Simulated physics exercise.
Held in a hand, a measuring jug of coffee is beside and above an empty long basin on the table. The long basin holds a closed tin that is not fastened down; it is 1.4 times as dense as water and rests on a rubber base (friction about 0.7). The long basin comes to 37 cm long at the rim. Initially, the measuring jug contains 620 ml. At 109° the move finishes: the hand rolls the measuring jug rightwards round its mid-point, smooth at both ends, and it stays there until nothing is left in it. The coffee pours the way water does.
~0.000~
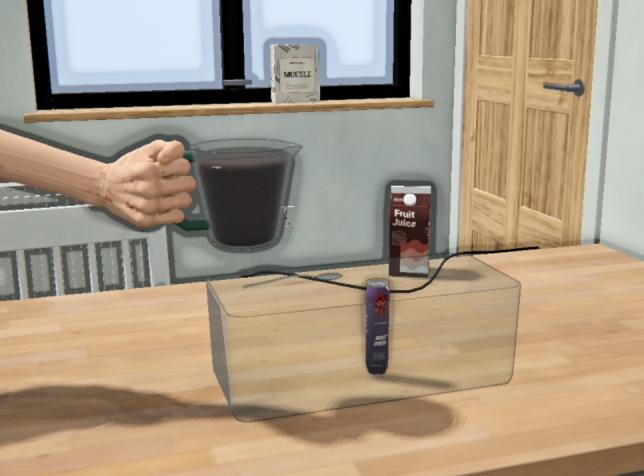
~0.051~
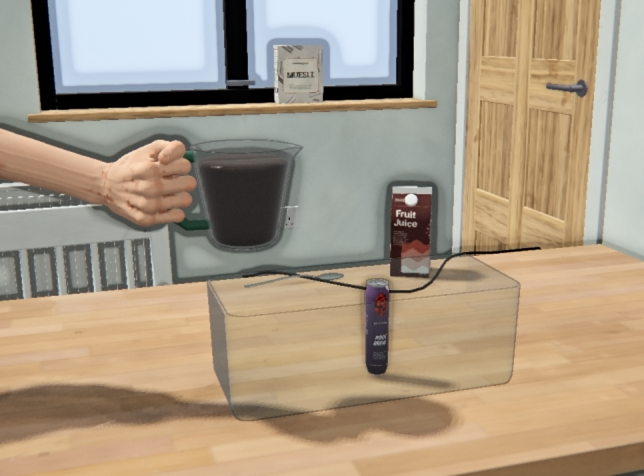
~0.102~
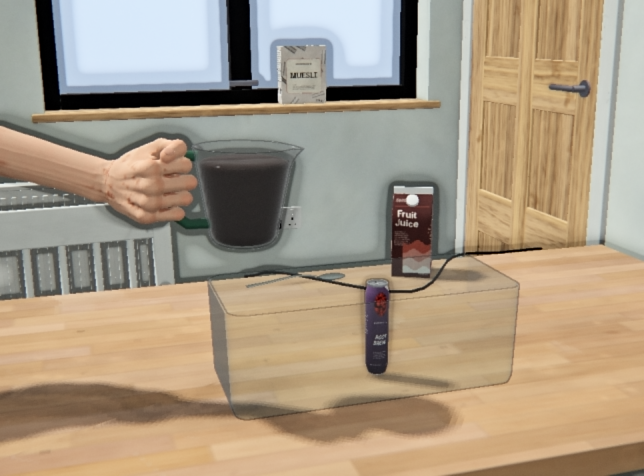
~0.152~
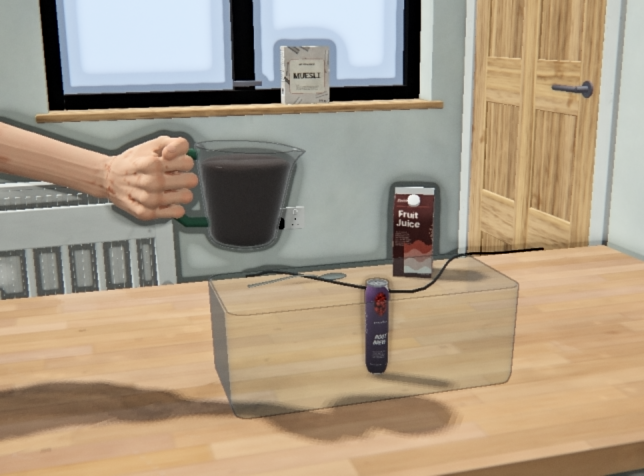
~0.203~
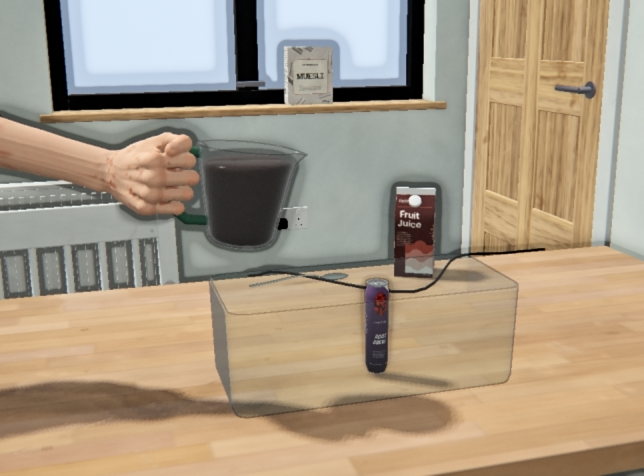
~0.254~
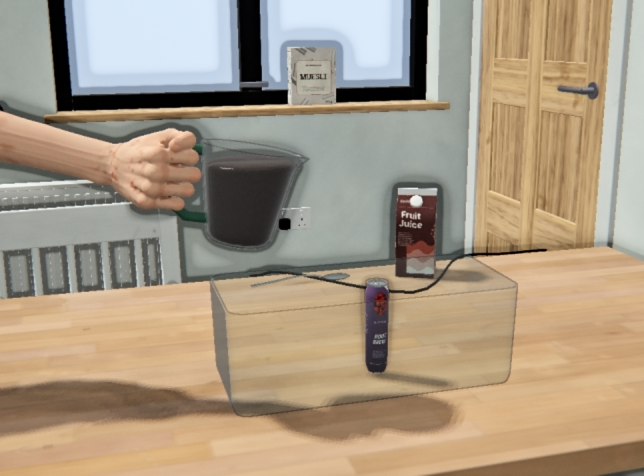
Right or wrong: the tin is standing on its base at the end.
Right, it is standing.
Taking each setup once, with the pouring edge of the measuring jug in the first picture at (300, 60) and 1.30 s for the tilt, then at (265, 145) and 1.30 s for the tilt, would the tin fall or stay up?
First it tips over; then it stays on its base.
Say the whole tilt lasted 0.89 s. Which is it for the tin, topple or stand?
The tin stays on its base.
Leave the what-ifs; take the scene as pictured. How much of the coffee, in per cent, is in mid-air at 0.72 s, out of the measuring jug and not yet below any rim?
I'd put it at about 18 percent.
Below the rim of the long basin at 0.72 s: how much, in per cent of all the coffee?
Roughly 10 percent.
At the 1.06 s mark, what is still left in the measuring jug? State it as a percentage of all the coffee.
Remaining share: Approx. 14 %.
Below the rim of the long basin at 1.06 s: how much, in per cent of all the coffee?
Around 74 per cent of the whole.
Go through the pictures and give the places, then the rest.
The first picture shows tilt 0°; pouring edge (302, 144); surface from (196, 163) to (287, 157); the long basin's rim runs from (216, 298) to (493, 269); the tin's top is at (378, 287).
The second picture shows tilt 0°; pouring edge (303, 145); surface from (197, 163) to (287, 158).
The third picture shows tilt 2°; pouring edge (304, 147); surface from (198, 162) to (288, 159).
The fourth picture shows tilt 4°; pouring edge (305, 149); surface from (200, 162) to (289, 160).
The fifth picture shows tilt 6°; pouring edge (307, 153); surface from (202, 163) to (292, 160).
The sixth picture shows tilt 10°; pouring edge (310, 157); surface from (205, 164) to (295, 161).
By 0.72 s the tilt is 63° and 72 per cent is still to pour; the tin stands where it began.
By 1.06 s the tilt is 100° and 14 per cent is still to pour; the tin stands where it began.
By 1.41 s the tilt is 109° and 0 per cent is still to pour; the tin stands where it began.
By 1.80 s the tilt is 109° and 0 per cent is still to pour; the tin stands where it began.
At rest the tin stands where it began.
